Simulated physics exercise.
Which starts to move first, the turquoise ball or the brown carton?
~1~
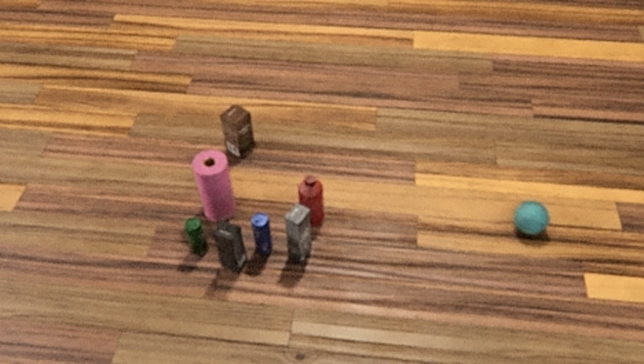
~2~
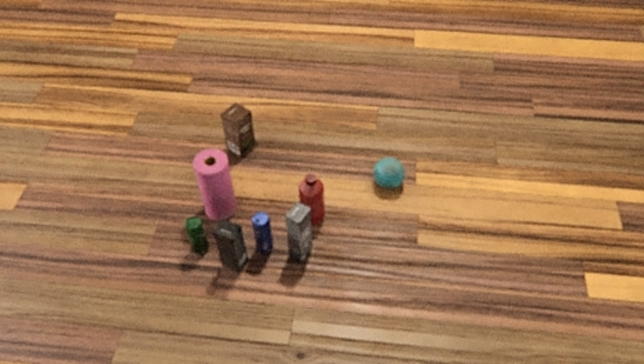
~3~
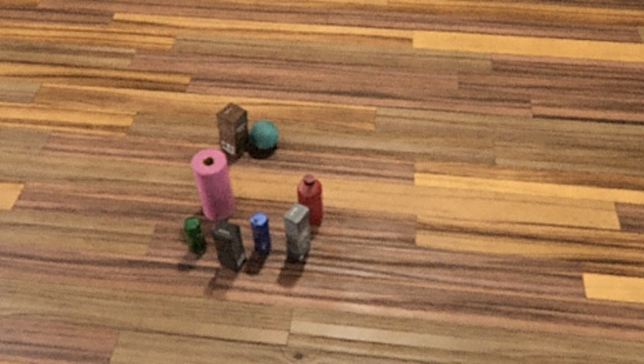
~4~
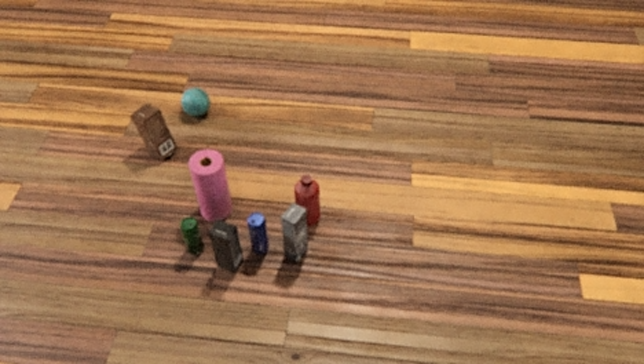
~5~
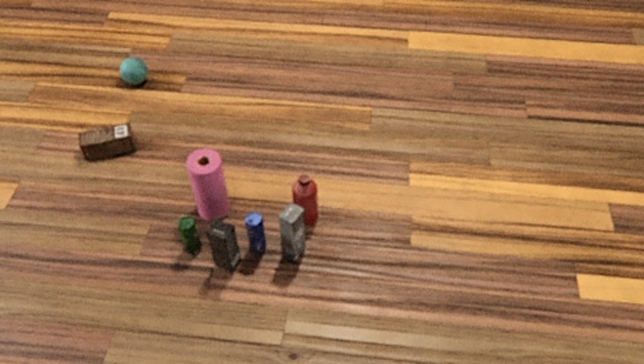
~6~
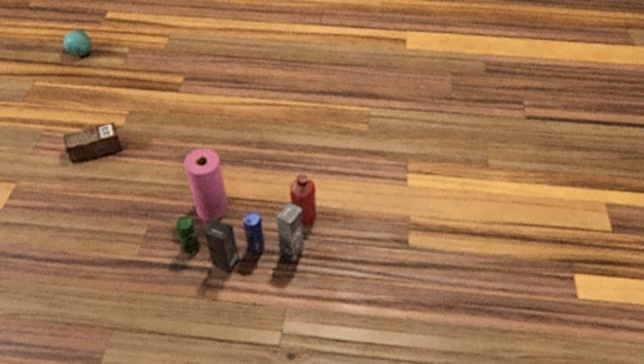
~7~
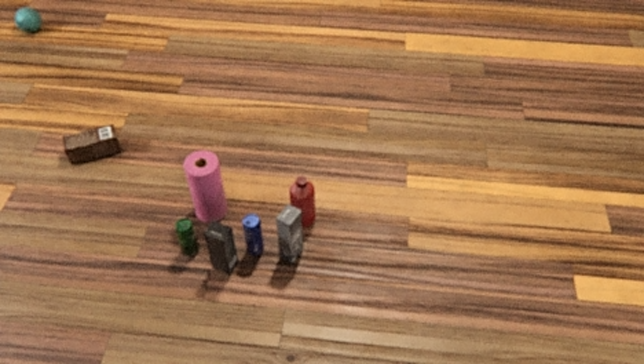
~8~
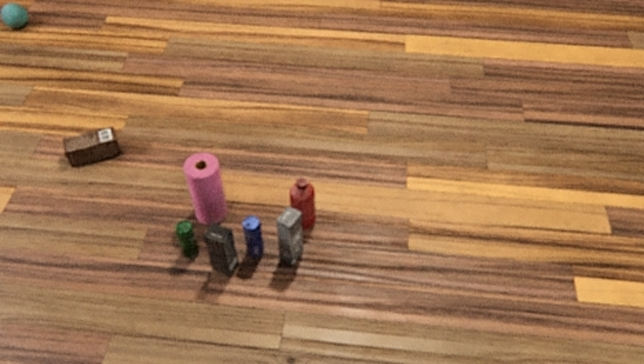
The turquoise ball moves first, rolling left across the floor while the brown carton is still standing in its place. The carton only shifts and tips after the ball has reached it.
